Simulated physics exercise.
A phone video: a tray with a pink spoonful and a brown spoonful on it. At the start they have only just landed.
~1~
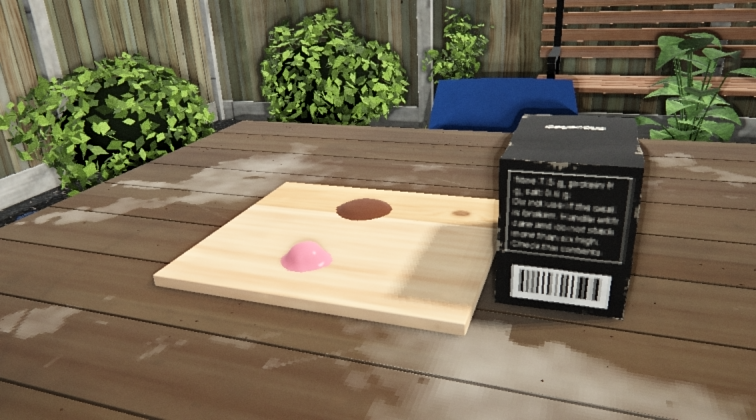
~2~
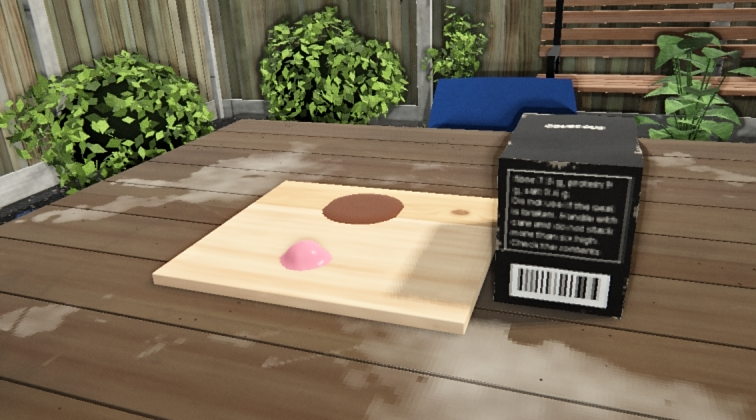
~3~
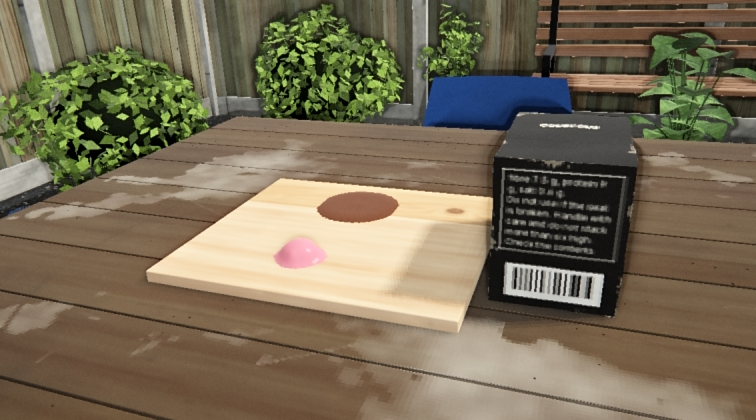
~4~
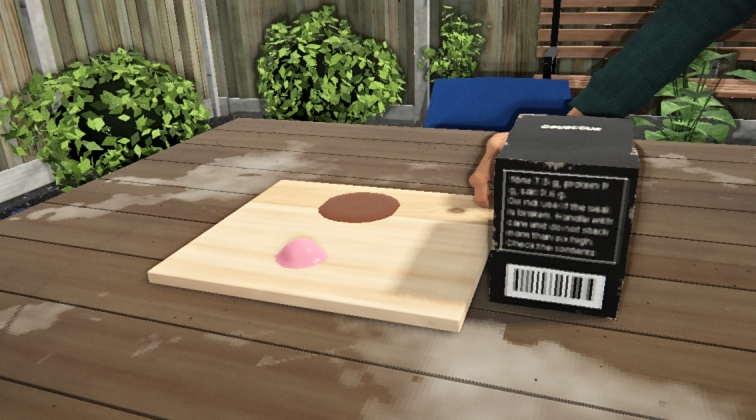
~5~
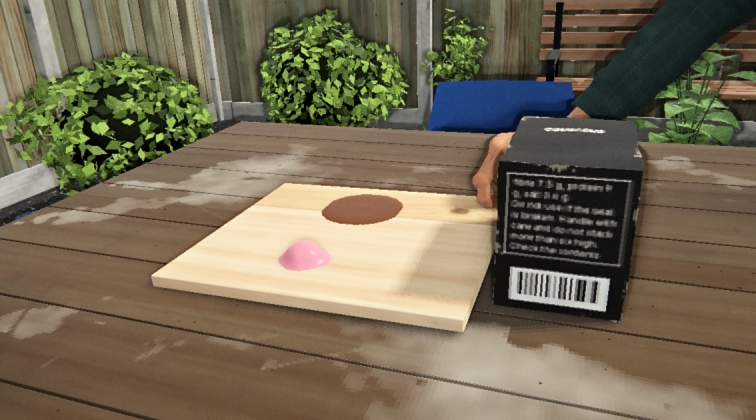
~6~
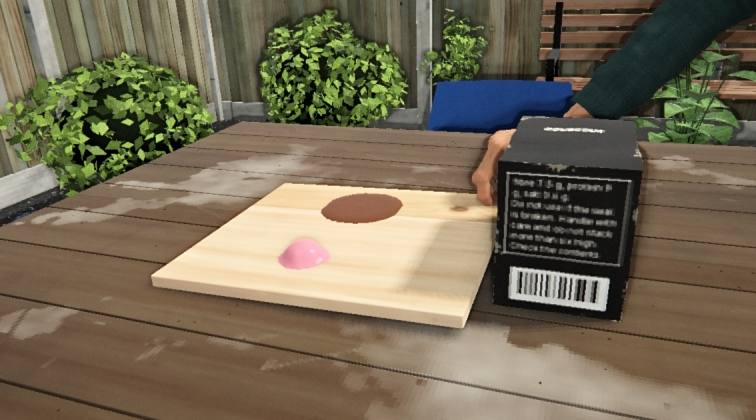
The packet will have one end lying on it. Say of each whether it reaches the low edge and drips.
Pink spoonful stays put, brown spoonful slips off.
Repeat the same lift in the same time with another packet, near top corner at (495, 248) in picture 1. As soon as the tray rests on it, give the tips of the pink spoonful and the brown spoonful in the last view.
The first one stops at (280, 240), and after it the second at (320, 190).
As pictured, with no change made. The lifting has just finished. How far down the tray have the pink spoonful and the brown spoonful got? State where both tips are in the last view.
You'd find them at (263, 207) and (273, 191), in that order.
Next, slope about 29°; the pink spoonful has not moved; the brown spoonful has crept down a long way.
After that, the pink spoonful has not moved; the brown spoonful is dripping off the low end.
Finally, slope about 29°; the pink spoonful has not moved; the brown spoonful is dripping off the low end.
